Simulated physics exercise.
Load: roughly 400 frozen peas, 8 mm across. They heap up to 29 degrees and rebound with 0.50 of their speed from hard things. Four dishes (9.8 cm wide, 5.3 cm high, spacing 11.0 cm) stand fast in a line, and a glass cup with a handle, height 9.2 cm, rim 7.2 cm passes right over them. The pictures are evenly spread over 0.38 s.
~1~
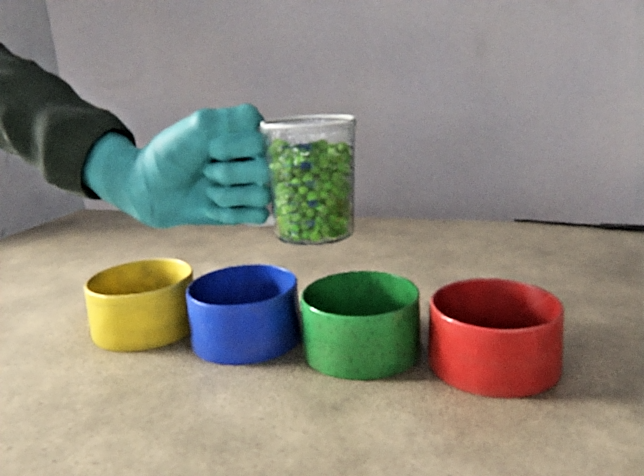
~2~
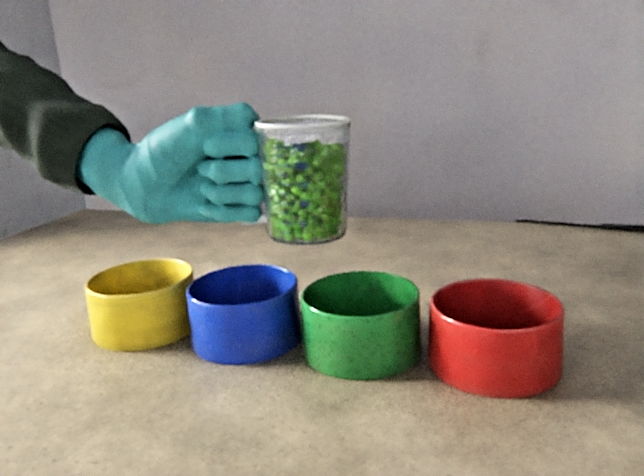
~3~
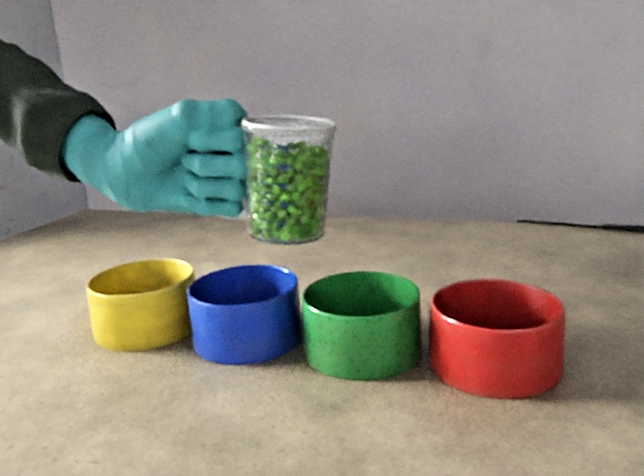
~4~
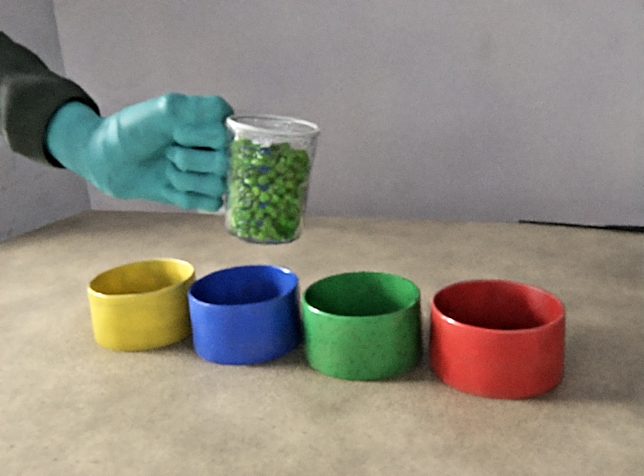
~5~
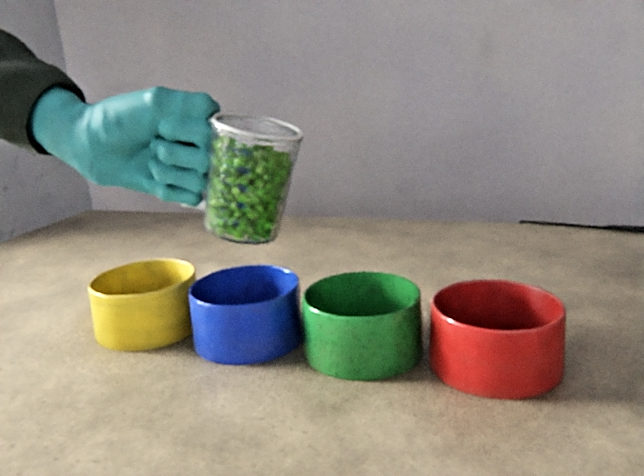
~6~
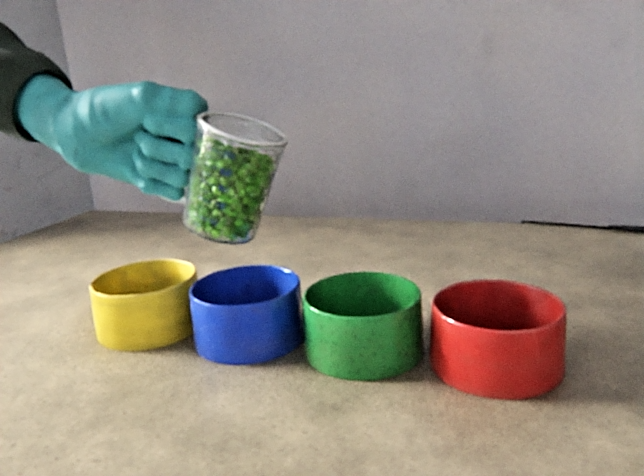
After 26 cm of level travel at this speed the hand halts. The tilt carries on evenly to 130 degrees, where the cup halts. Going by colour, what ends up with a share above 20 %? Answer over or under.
Red: Under, blue: Under, green: Under, yellow: Over, counter: Under.
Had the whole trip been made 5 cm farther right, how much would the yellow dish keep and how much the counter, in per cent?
Yellow 90; counter 10.
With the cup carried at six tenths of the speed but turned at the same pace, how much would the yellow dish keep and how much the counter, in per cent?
Then: Yellow 100; counter 0.
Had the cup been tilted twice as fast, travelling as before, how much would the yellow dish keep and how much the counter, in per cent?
Yellow 90; counter 10.
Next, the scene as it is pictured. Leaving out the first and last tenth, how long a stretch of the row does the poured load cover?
Some 6 cm.
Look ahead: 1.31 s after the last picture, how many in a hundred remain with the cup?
About 70 per cent.
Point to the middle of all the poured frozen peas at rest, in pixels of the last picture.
Near (145, 303).
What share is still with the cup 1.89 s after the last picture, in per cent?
About 0 per cent.
Then, 0.79 s after the last picture, tilt 72 degrees; cup holds 100 %.
Then, 1.31 s after the last picture, tilt 106 degrees; cup holds 70 %, yellow 25 %.
Then, 1.89 s after the last picture, tilt 130 degrees; cup holds 0 %, yellow 100 %.
In the end, red 0 %, blue 0 %, green 0 %, yellow 100 %, counter 0 %.
